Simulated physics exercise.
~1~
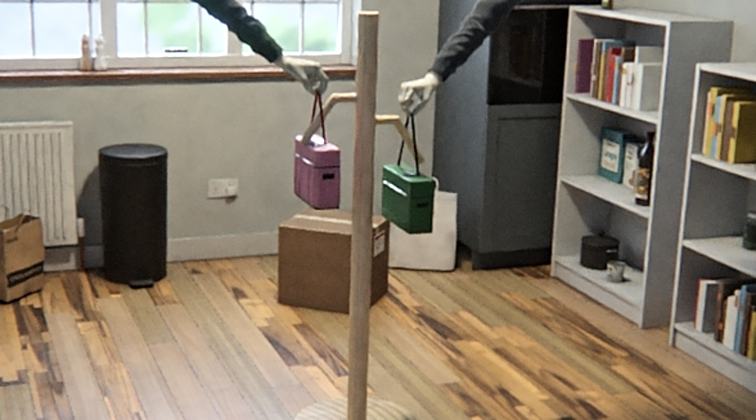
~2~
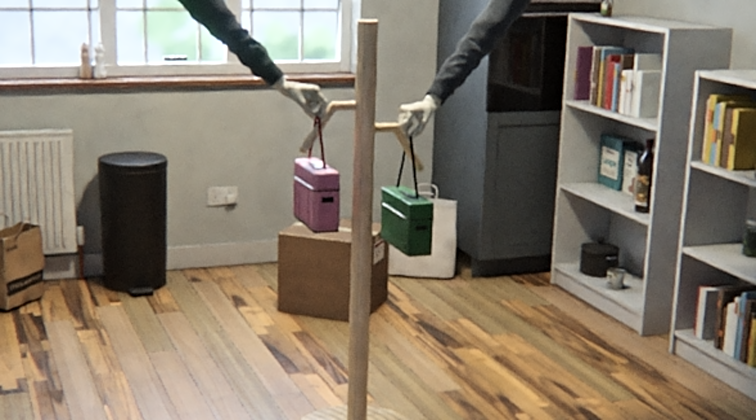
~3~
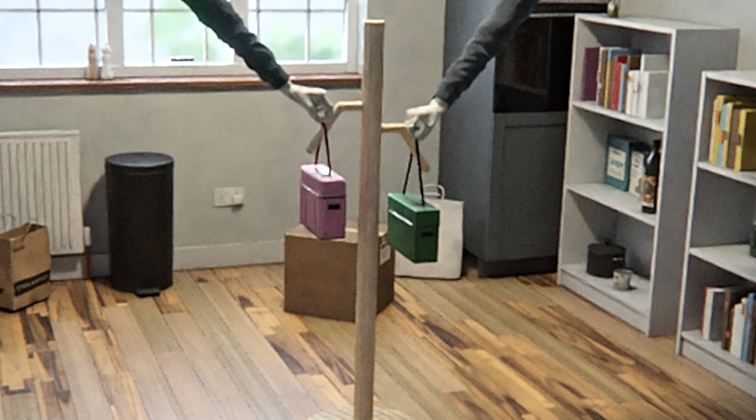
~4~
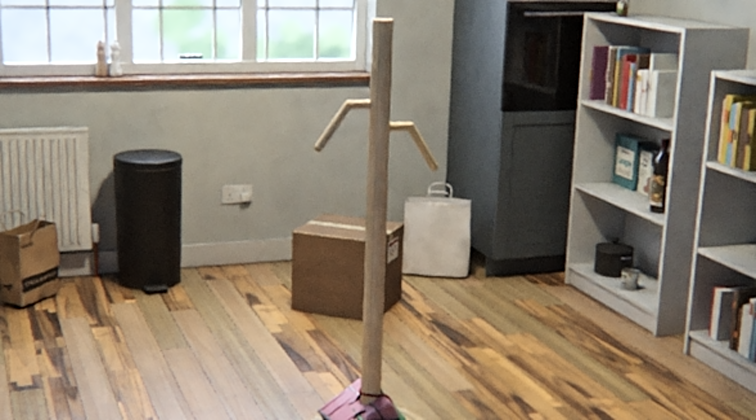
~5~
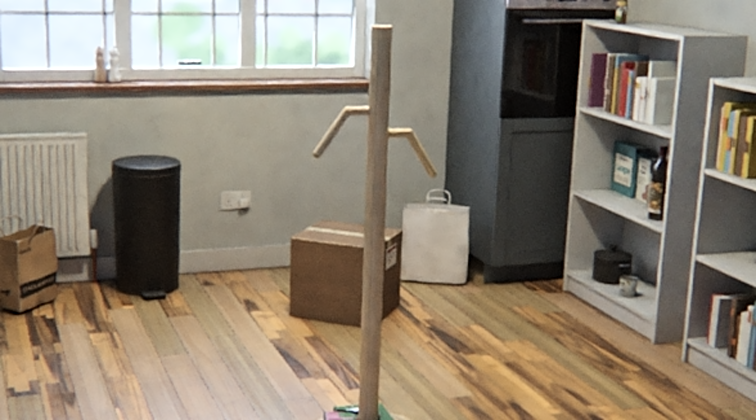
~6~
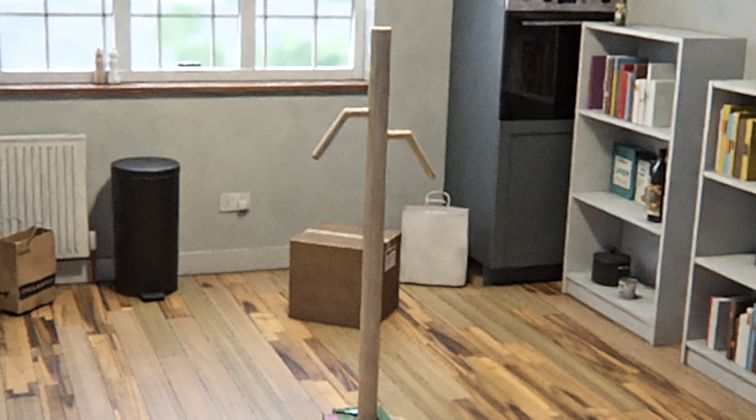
Two hands hanging a pink case and a green case on a wooden stand's pegs, both cases dropping to the floor.
